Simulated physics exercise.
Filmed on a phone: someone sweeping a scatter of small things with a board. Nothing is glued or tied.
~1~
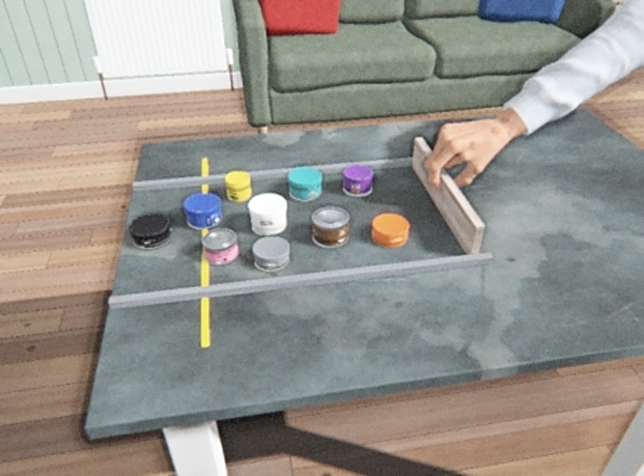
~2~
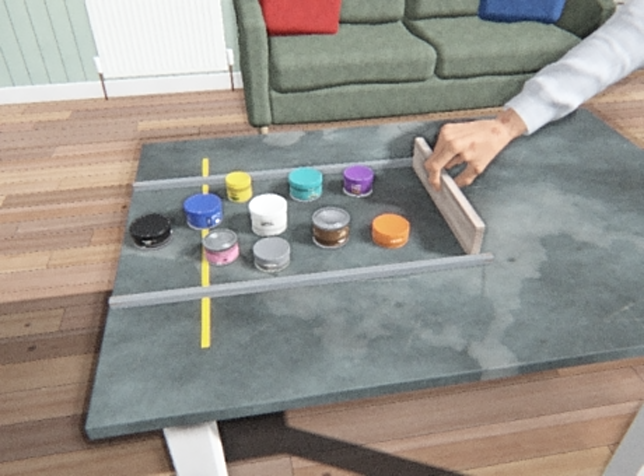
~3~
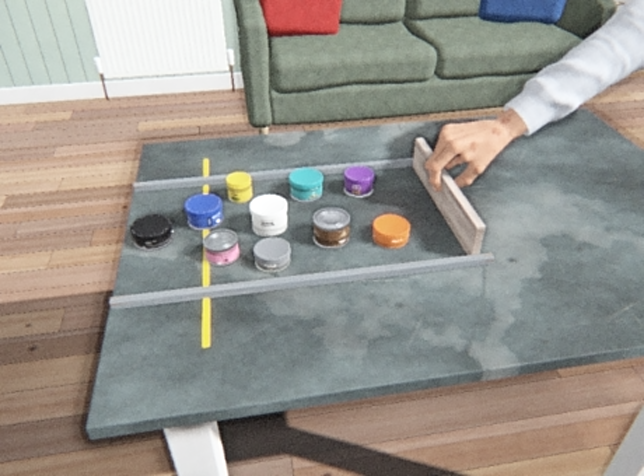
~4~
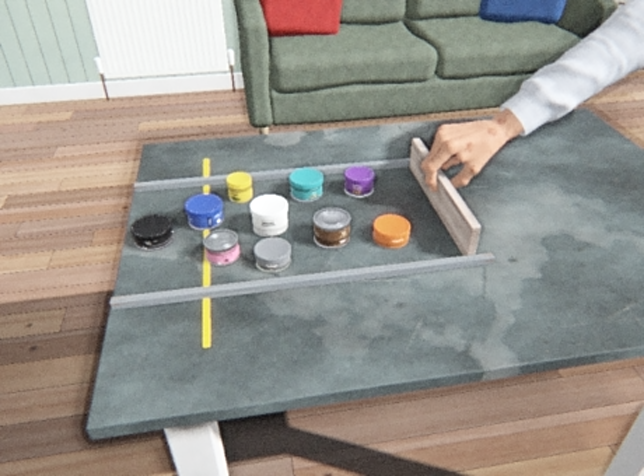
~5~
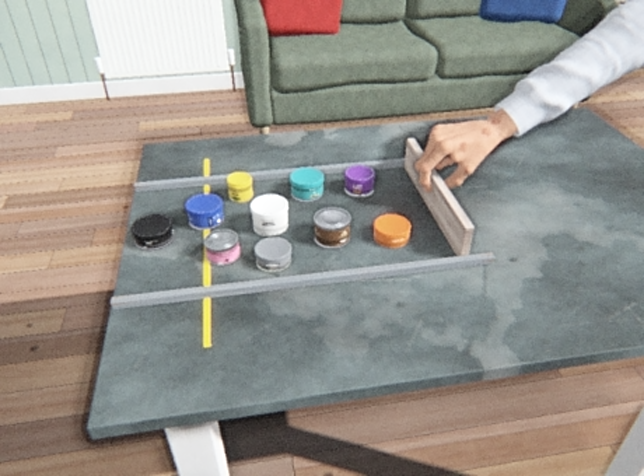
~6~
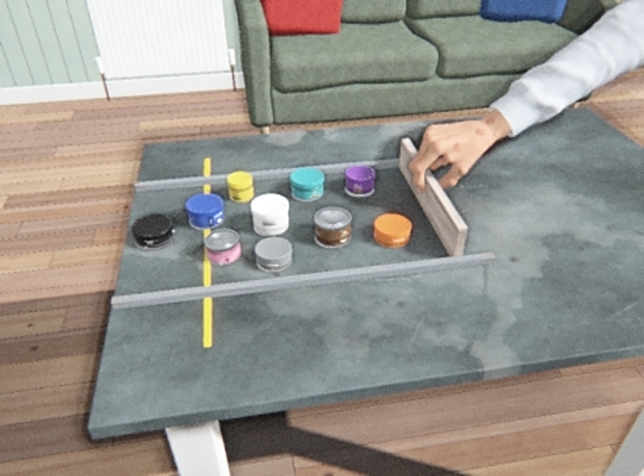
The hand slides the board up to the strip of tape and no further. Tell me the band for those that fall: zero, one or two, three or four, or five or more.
In the end the number that fall off is zero.
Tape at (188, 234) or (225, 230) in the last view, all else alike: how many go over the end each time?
Try by try, 2 and 0.
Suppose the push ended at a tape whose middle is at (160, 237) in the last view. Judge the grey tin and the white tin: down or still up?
The grey tin remains up, the white tin survives.
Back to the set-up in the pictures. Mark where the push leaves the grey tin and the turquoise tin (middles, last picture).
First (188, 276), then (160, 195).
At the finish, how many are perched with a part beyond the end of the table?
The number is 2.
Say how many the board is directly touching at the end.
The number is 4.
A little later, none off yet; black pot at rest near (154, 232); blue pot at rest near (206, 212); pink tin at rest near (223, 247).
Next, none off yet; black pot at rest near (154, 232); blue pot shifted a little near (196, 212); pink tin shifted about its own width near (198, 255).
When it is over, the number that fall off is zero.
